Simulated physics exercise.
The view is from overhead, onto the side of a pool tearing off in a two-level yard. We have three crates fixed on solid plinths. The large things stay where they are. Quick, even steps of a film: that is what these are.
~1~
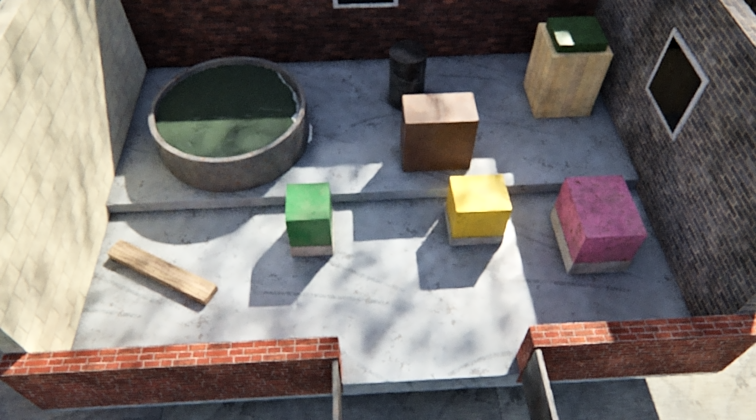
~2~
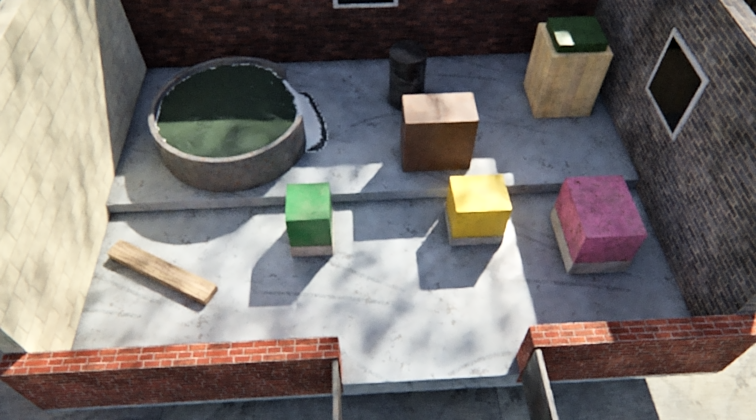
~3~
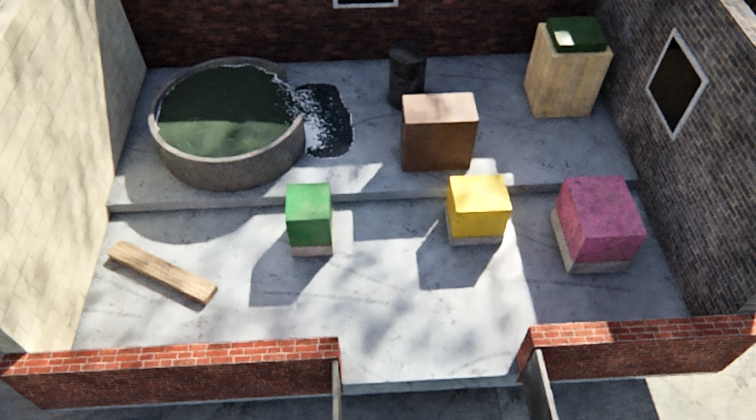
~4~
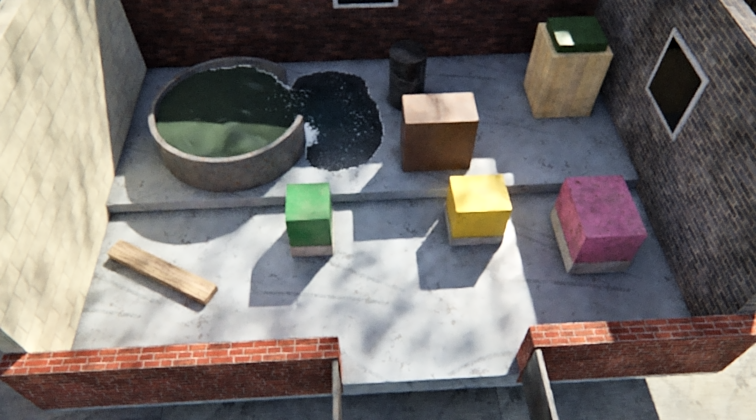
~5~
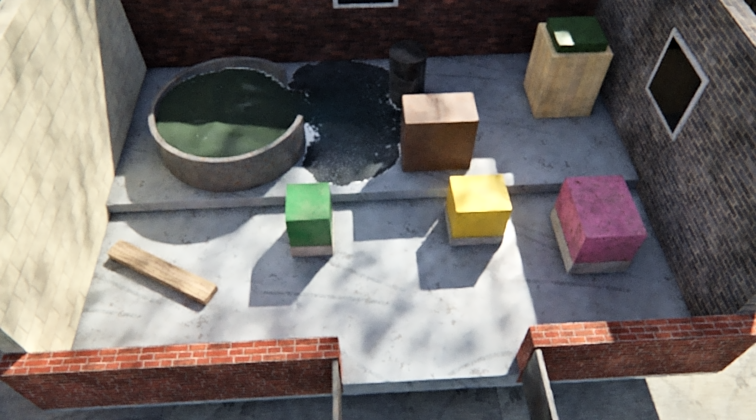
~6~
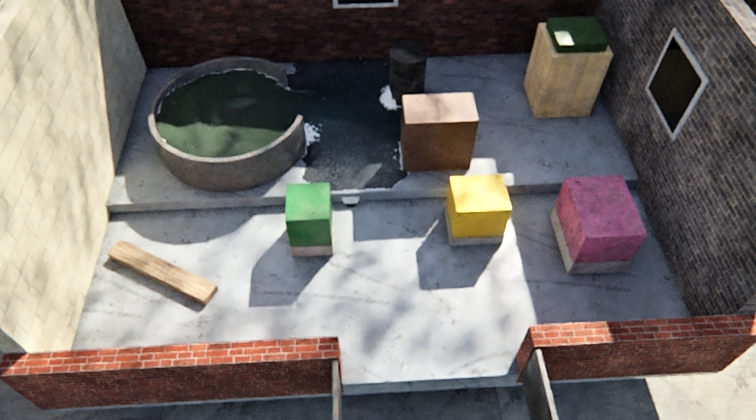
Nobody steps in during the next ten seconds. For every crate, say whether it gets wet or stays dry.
Green crate: Clear. Yellow crate: Clear. Pink crate: Clear.
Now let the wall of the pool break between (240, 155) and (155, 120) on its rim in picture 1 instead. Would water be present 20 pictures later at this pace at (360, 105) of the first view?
That spot: Spared.
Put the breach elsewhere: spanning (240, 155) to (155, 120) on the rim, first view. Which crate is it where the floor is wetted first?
Answer: The green crate.
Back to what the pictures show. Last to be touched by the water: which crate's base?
Result - the pink one.
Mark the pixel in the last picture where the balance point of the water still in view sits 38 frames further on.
It is around (413, 134).
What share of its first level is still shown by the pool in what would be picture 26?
38 percent or so.
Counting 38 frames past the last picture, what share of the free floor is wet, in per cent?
Roughly 65 percent, I reckon.
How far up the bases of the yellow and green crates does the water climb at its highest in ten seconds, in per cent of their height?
Taking them in the order asked, 80 percent and 20 percent.
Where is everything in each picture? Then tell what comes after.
Still water in the round pool at (229, 109), in the first frame.
Water pours out at (302, 113) and has run to a hidden place, in the second frame.
The front is at (341, 151), out from the gap at (302, 114), in the third frame.
Water pours out at (303, 115) and has run to (354, 79), in the fourth frame.
The front is at (386, 75), out from the gap at (303, 115), in the fifth frame.
The front is at a hidden place, out from the gap at (302, 114), in the sixth frame.
A moment on, water covers 20 % of the floor; the green crate water round its plinth, the yellow crate water round its plinth, the pink crate not reached.
Next, water covers 35 % of the floor; the green crate water round its plinth, the yellow crate water round its plinth, the pink crate not reached.
Then, water covers 45 % of the floor; the green crate water round its plinth, the yellow crate water round its plinth, the pink crate water round its plinth.
Later, water covers 65 % of the floor; the green crate water round its plinth, the yellow crate water round its plinth, the pink crate water round its plinth.
In the end, water covers 90 % of the floor; the green crate stayed above the water, the yellow crate stayed above the water, the pink crate stayed above the water.
